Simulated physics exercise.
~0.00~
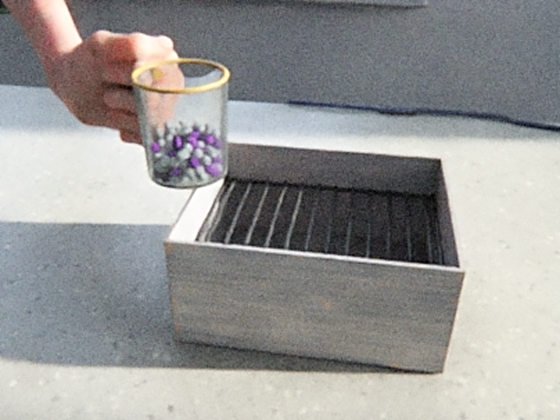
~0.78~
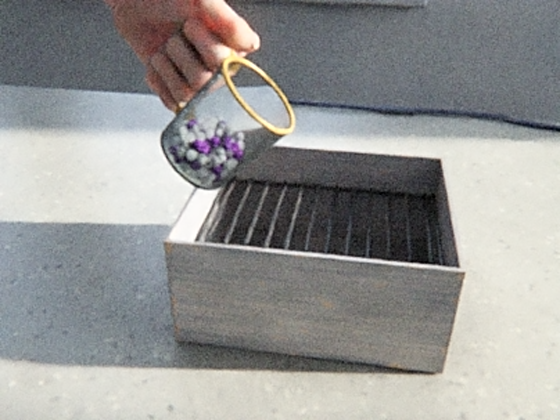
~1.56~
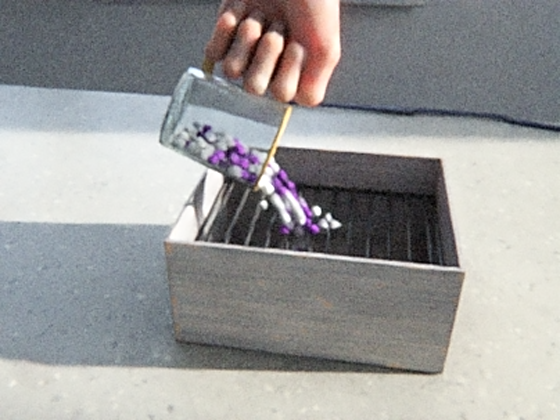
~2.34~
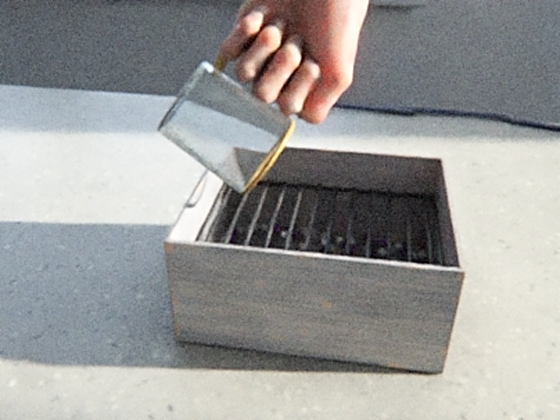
A hand tipping a gold-rimmed glass of purple and white pieces over a wired box, emptying it as all fall through the wires.
